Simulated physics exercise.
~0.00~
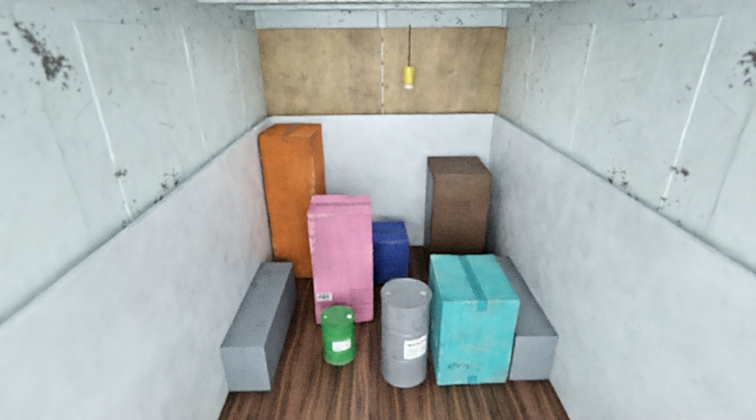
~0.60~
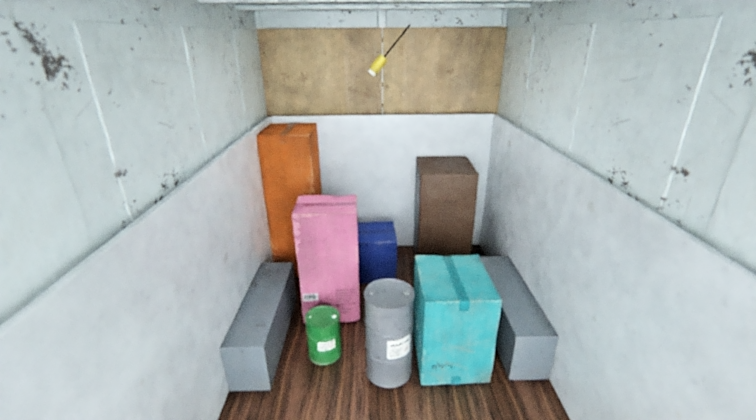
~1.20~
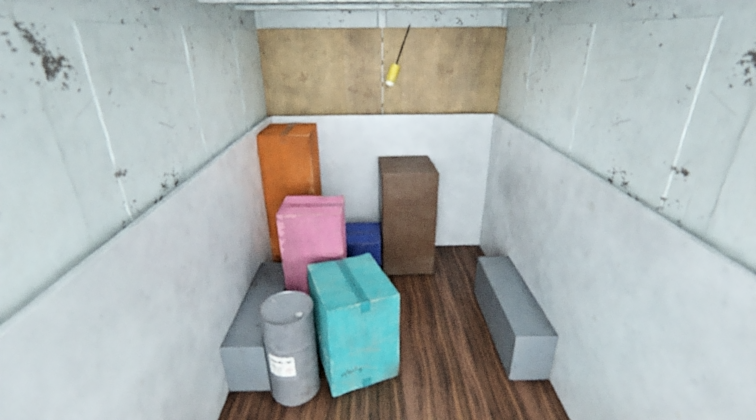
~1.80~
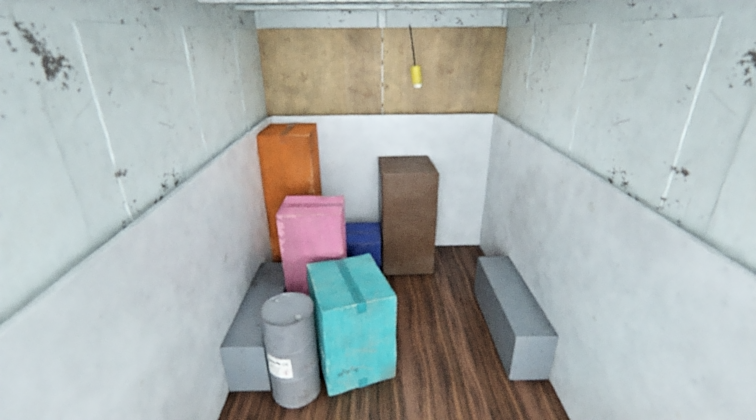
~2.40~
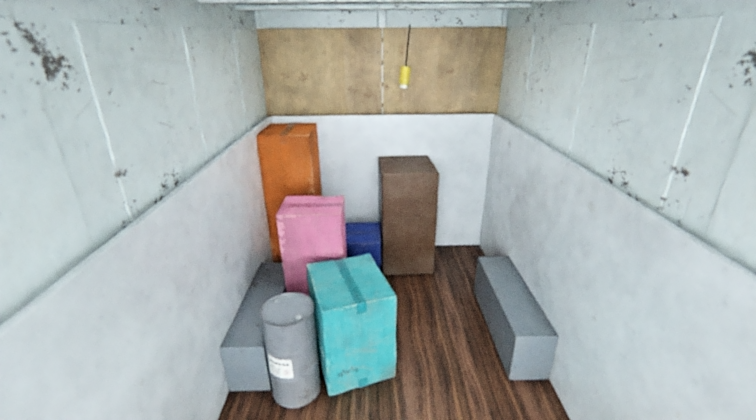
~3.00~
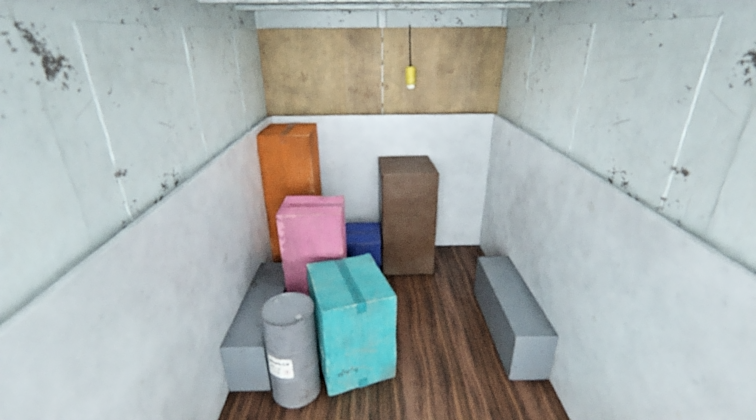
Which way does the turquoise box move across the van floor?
The turquoise box slides to the left.
